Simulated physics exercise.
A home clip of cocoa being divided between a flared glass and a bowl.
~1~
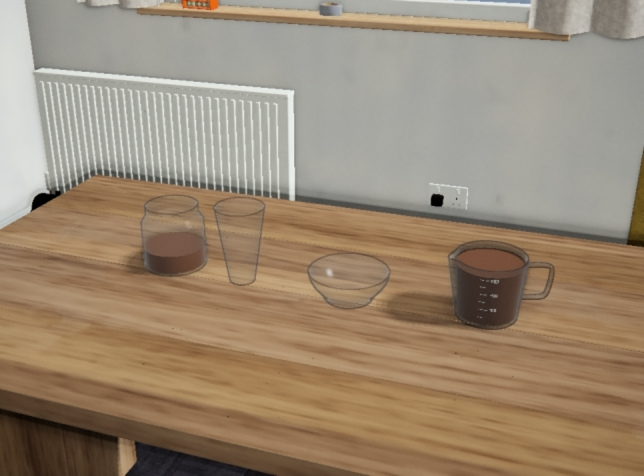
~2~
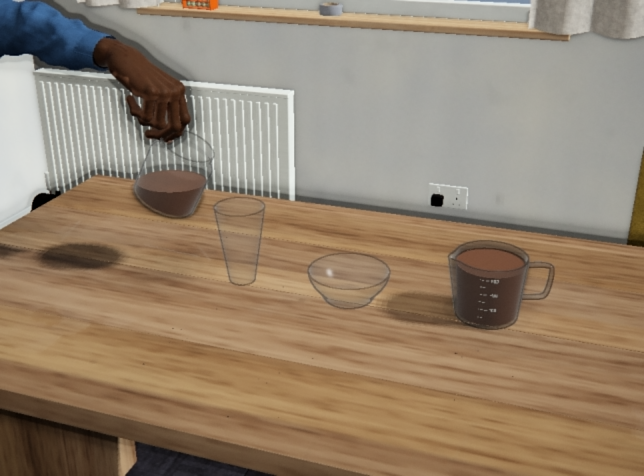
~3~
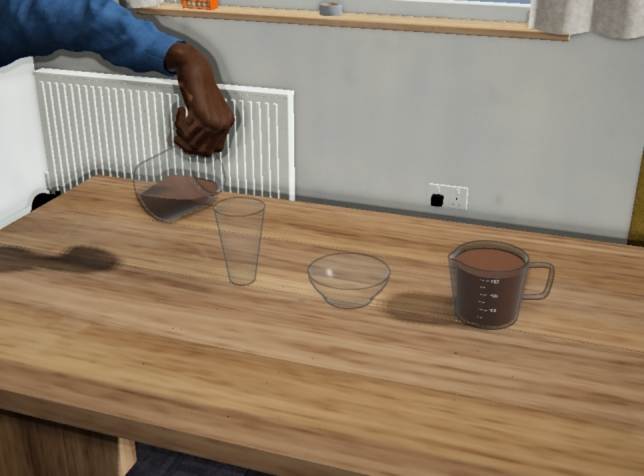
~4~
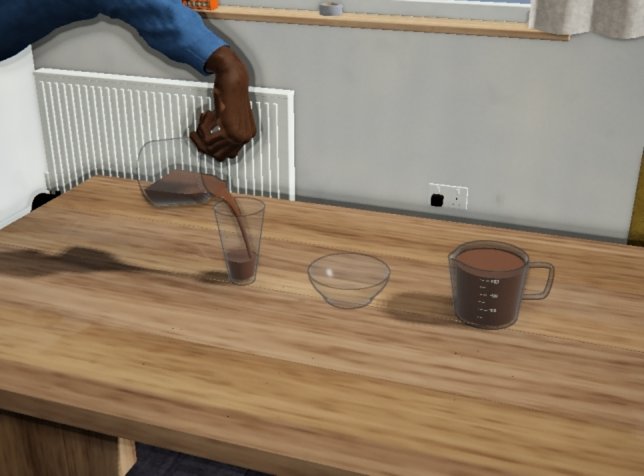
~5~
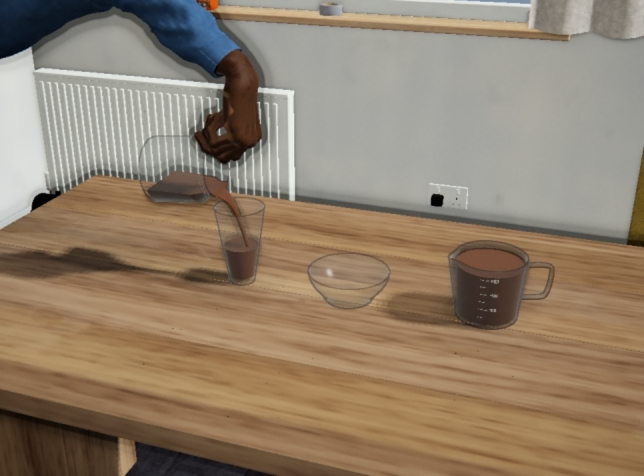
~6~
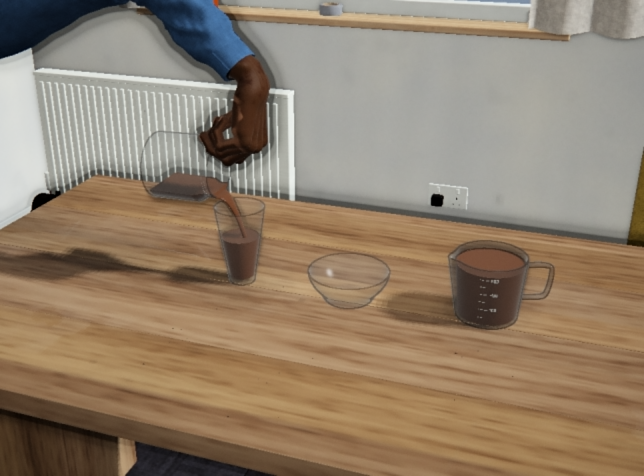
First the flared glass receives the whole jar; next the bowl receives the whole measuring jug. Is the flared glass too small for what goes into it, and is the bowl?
Answer: The flared glass is big enough; the bowl is too small.
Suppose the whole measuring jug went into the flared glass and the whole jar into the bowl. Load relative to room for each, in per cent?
Roughly 170 % and 60 %.
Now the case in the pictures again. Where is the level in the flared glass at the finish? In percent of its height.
Near 80 in a hundred.
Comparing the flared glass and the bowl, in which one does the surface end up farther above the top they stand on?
The higher surface is in the flared glass on the left.
A moment on, the flared glass is about two thirds full.
Further on, the flared glass is about three quarters full.
When it is over, the flared glass is about three quarters full; the bowl is full to the brim and overflowed.
